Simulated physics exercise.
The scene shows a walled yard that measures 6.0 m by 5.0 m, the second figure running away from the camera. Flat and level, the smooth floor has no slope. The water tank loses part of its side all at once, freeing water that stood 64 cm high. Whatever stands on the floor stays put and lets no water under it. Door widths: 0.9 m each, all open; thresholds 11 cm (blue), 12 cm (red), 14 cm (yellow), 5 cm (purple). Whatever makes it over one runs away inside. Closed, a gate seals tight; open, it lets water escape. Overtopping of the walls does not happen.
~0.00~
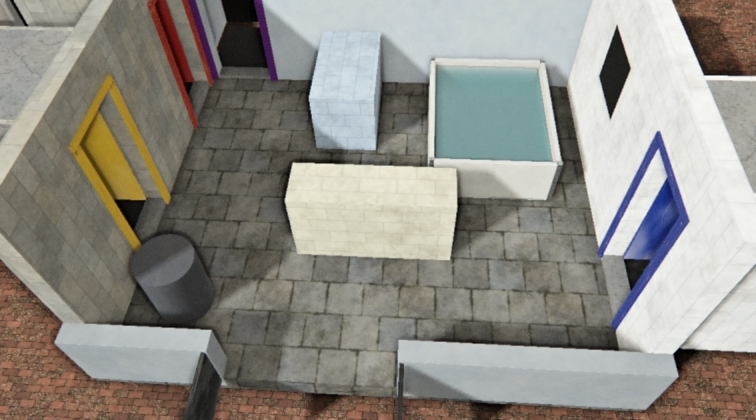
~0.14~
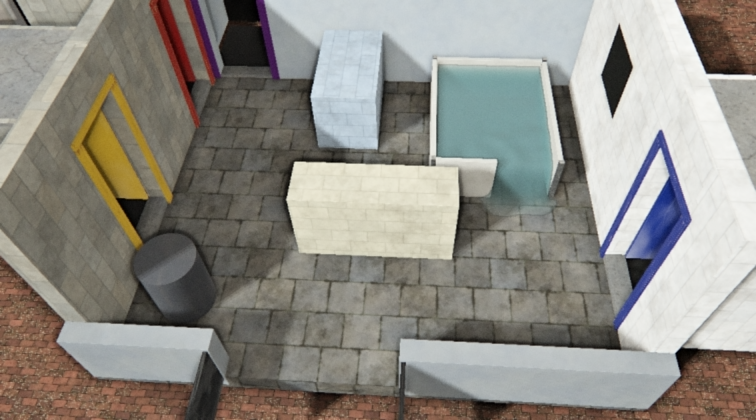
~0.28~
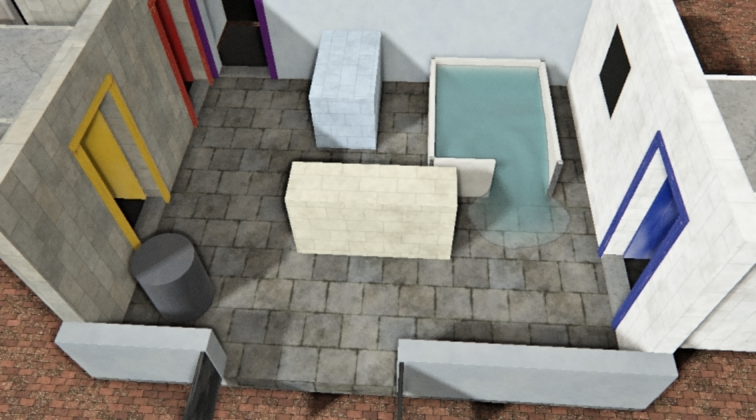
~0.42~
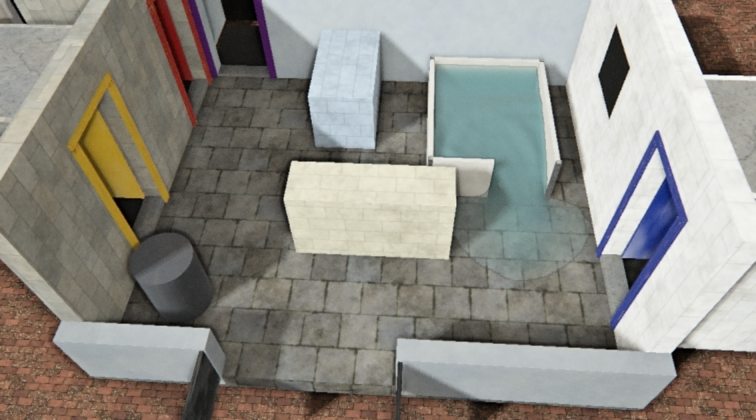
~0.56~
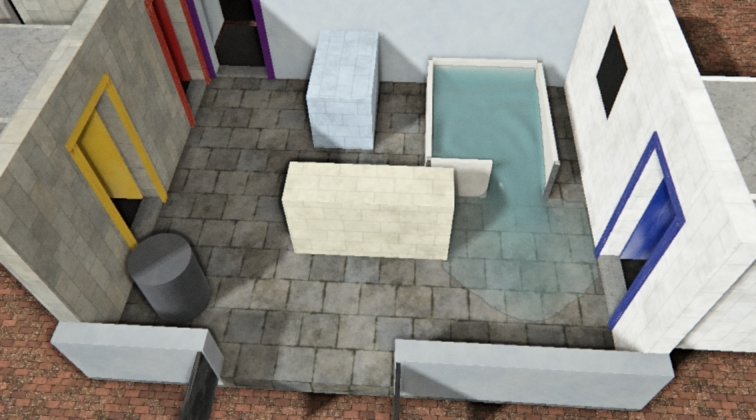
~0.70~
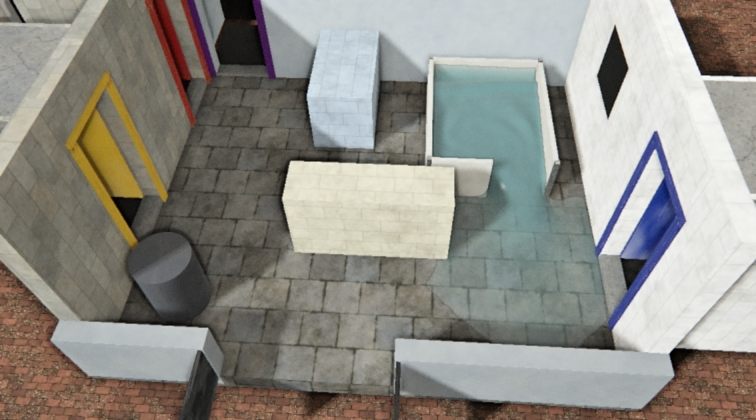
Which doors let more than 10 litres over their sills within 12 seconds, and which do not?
In 12 seconds, the blue door lets more through; the red door stays within 10 litres; the yellow door stays within 10 litres; the purple door lets more through.
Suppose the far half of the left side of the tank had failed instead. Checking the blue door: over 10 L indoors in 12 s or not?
At the blue door the limit is not exceeded.
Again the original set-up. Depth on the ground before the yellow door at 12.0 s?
Roughly 5.5 centimetres.
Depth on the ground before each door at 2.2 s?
In cm: Blue 17, red 0, yellow 0, purple 0.
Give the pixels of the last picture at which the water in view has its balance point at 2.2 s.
About (490, 203).
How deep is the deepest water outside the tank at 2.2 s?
38 cm or so.
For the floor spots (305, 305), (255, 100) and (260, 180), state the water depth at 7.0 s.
7, 2 and 4 cm, respectively.
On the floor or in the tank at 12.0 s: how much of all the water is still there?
That would be close to 72 per cent.
After 1.4 s water covers 25 % of the floor and is deepest (44 cm) near (603, 362); blue door 18 cm at the sill, 4 L in, red door not reached, yellow door not reached, purple door not reached.
After 2.2 s water covers 30 % of the floor and is deepest (38 cm) near (598, 333); blue door 17 cm at the sill, 22 L in, red door not reached, yellow door not reached, purple door not reached.
After 3.5 s water covers 45 % of the floor and is deepest (24 cm) near (600, 348); blue door 18 cm at the sill, 51 L in, red door not reached, yellow door not reached, purple door not reached.
After 7.0 s water covers 80 % of the floor and is deepest (14 cm) near (214, 300); blue door 12 cm at the sill, 99 L in, red door 3 cm at the sill, 0 L in, yellow door 8 cm at the sill, 1 L in, purple door 10 cm at the sill, 8 L in.
After 12.0 s water covers 95 % of the floor and is deepest (10 cm) near (312, 98); blue door 7 cm at the sill, 101 L in, red door 9 cm at the sill, 0 L in, yellow door 6 cm at the sill, 2 L in, purple door 9 cm at the sill, 78 L in.
